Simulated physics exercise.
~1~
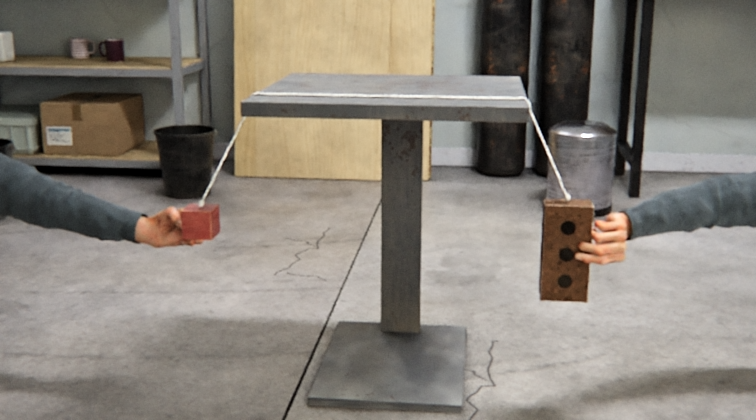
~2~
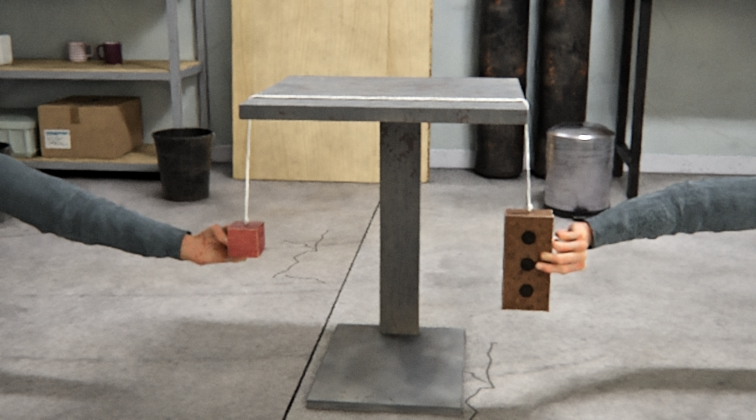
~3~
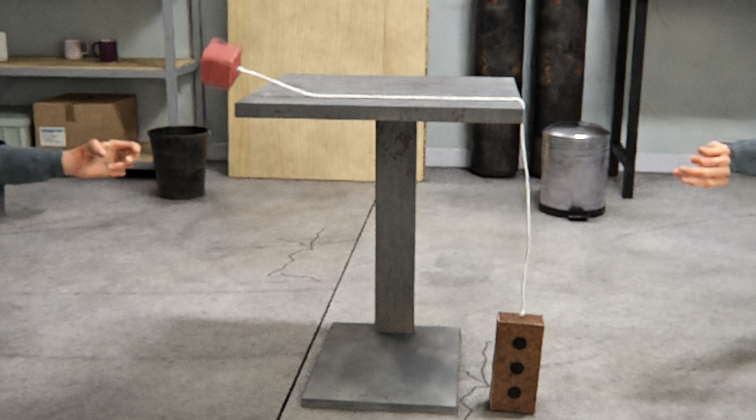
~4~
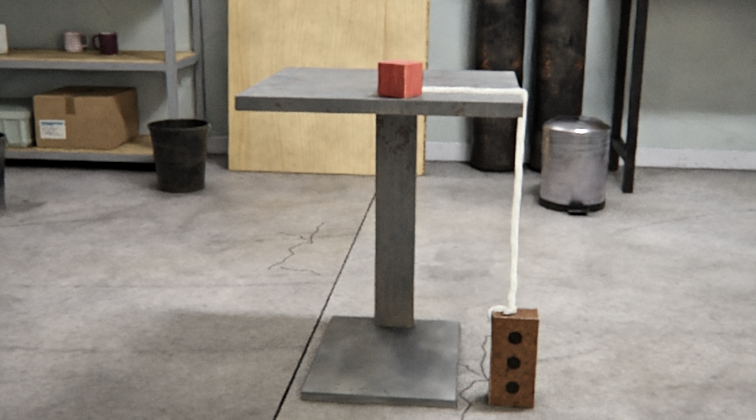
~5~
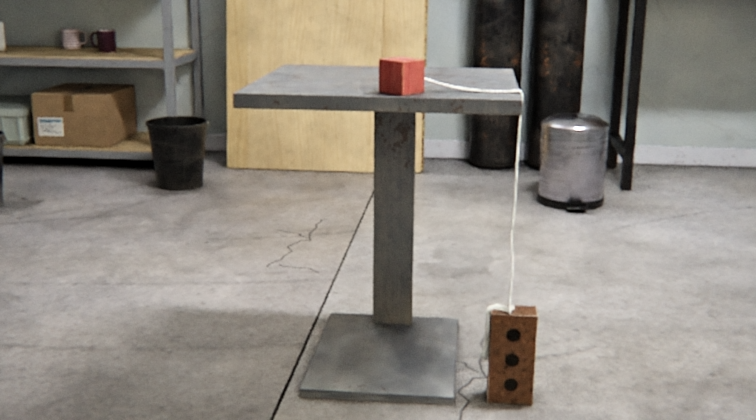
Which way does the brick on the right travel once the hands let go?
It moves down, ending upright on the floor beside the base of the table.
